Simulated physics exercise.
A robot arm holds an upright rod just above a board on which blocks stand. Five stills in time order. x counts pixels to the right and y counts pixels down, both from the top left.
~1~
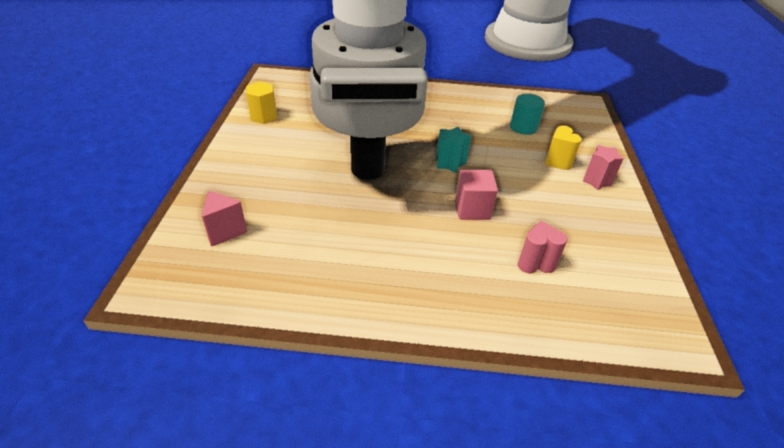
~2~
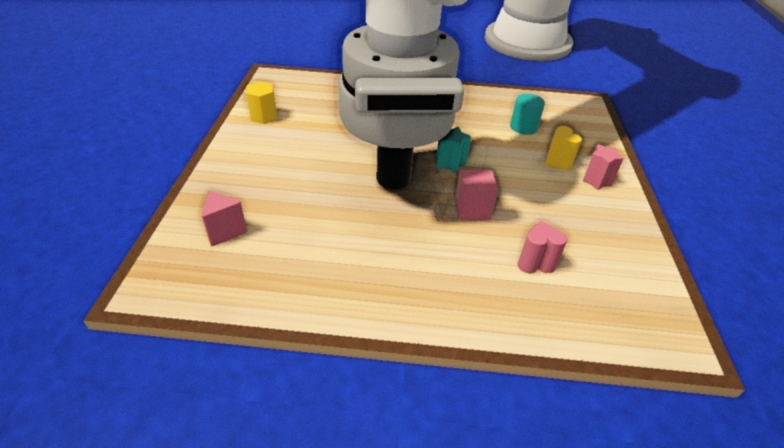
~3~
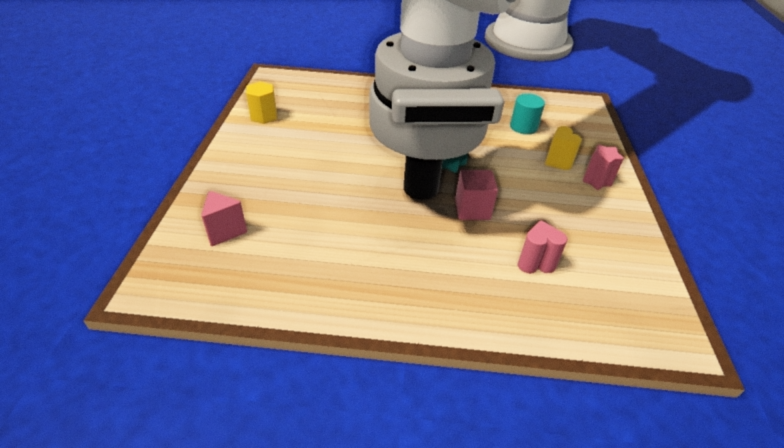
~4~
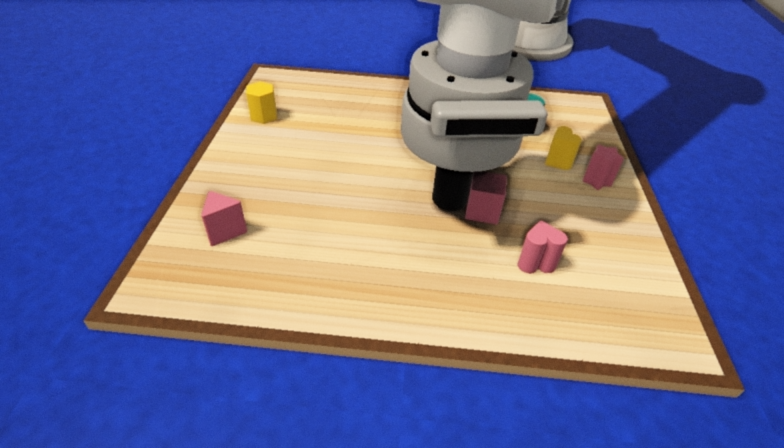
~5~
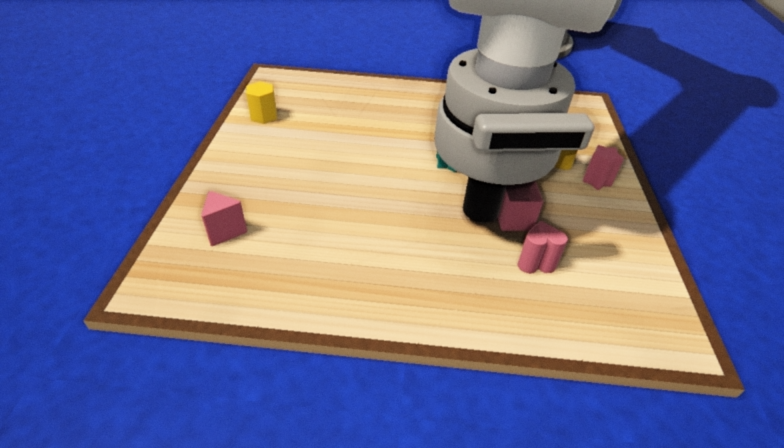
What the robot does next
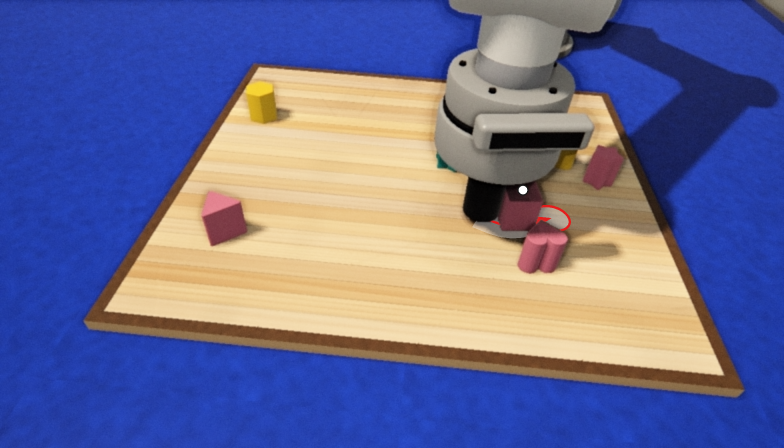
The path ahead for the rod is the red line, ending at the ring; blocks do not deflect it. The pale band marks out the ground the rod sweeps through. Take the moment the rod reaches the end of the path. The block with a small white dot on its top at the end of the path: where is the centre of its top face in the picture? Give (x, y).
The point I'd pick in the picture is (600, 195).
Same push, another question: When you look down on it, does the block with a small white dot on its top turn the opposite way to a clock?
I'd say no.
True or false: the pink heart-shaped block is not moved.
True.
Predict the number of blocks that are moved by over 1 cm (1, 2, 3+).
One block moves more than 1 cm.
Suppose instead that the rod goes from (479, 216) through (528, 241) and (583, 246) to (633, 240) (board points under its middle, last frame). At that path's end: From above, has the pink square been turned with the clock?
No
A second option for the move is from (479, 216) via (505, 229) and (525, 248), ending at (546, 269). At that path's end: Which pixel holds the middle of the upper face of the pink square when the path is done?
By then it is at (551, 195).
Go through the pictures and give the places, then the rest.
The first picture shows rod's lower end (368, 170); pink square (479, 180); pink heart-shaped block (547, 234).
The second picture shows rod (393, 179); blocks still.
The third picture shows rod (421, 189); blocks still.
The fourth picture shows rod (450, 199); pink square (489, 182).
The fifth picture shows rod (481, 210); pink square (523, 190); pink heart-shaped block (547, 234).
Drawn move, from (479, 216) via (504, 225) and (528, 222), ending at (551, 218); the dot is on the pink square.
The first path, step by step. Halfway along, rod (519, 219); pink square (562, 195).
At the end, rod (553, 212); pink square (600, 195), turned 20° clockwise; pink heart-shaped block still.
